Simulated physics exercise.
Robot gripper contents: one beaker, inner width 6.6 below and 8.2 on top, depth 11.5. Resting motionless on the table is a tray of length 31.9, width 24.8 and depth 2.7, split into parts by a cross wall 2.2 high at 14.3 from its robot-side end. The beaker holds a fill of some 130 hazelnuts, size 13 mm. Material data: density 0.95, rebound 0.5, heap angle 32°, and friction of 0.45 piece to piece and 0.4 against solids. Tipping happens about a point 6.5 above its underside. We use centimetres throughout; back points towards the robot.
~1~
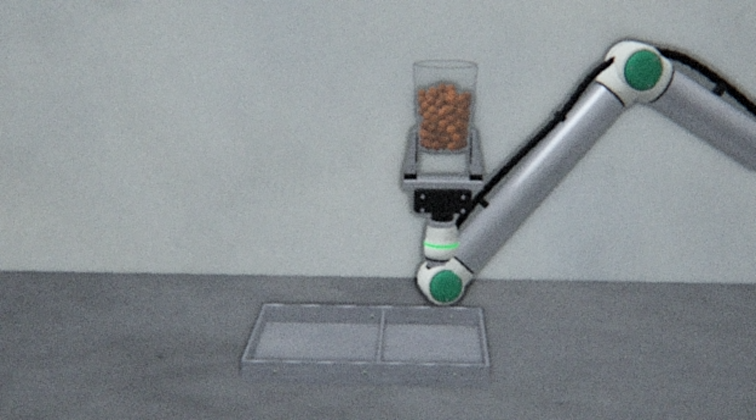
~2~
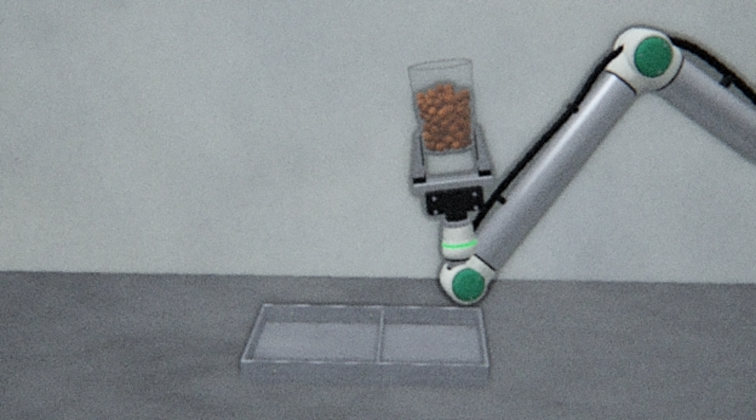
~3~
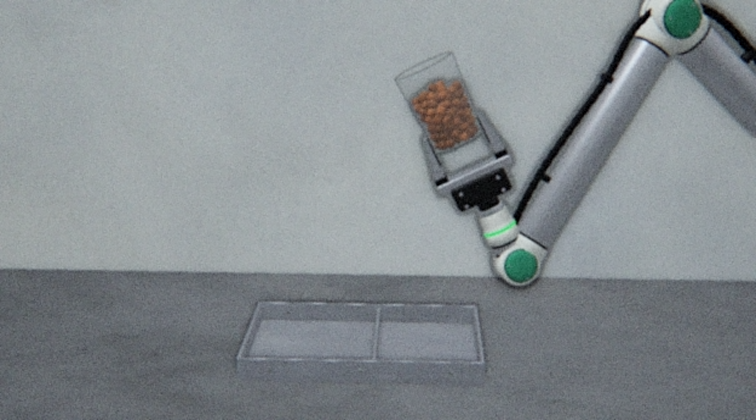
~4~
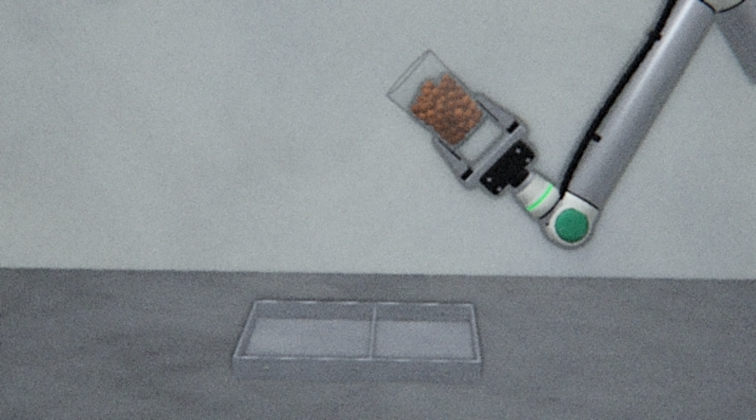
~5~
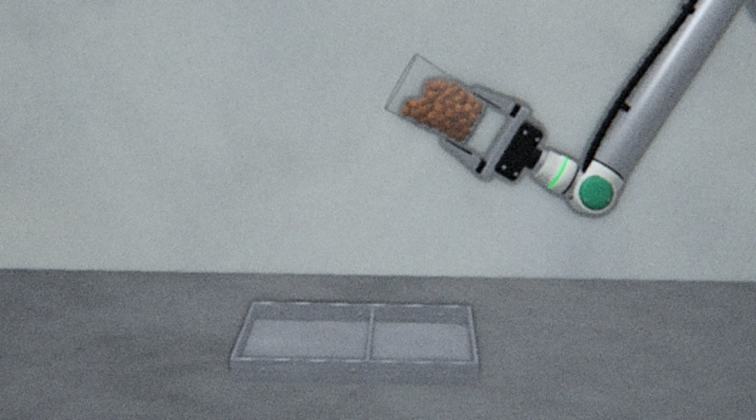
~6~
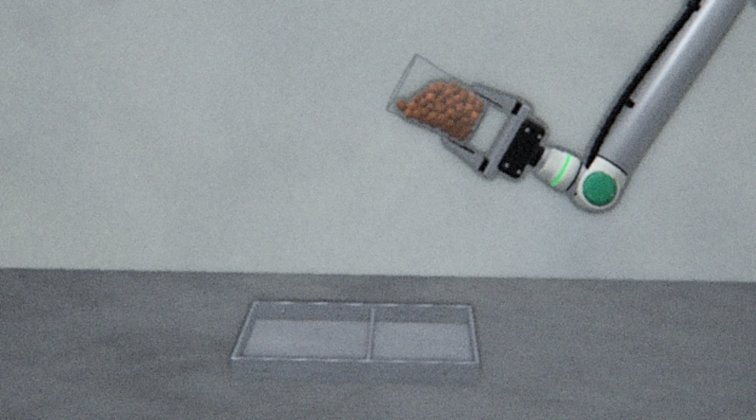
A robot arm holding a clear beaker partly filled with brown hazelnuts tilted it steadily to the left above an empty divided tray, and the nuts shifted toward the rim but stayed inside.
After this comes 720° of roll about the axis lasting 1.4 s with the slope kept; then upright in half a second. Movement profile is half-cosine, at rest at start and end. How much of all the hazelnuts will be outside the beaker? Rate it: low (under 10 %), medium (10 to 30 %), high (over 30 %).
Rating: Low.
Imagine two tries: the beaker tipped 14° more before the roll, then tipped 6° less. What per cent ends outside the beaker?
Roughly 25 % on the first try and 0 % on the second.
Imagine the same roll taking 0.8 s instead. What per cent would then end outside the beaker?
Expected share: Some 0 %.
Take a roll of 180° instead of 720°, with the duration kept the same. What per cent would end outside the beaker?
Around 0 %.
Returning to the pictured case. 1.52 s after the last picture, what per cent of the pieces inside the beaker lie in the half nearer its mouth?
Near 35 per cent lies in the mouth half.
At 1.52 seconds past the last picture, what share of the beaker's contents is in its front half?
The answer works out at some 60 percent.
Then, 0.76 s later, tipped 62°, highest piece 39 above the table; 134 in the beaker.
Then, 1.52 s later, tipped 54°, highest piece 38 above the table; 134 in the beaker.
Then, 2.10 s later, upright, highest piece 39 above the table; 134 in the beaker.
Then, 2.80 s later, upright, highest piece 39 above the table; 134 in the beaker.
At rest, 134 in the beaker. That is 0 % outside the beaker.
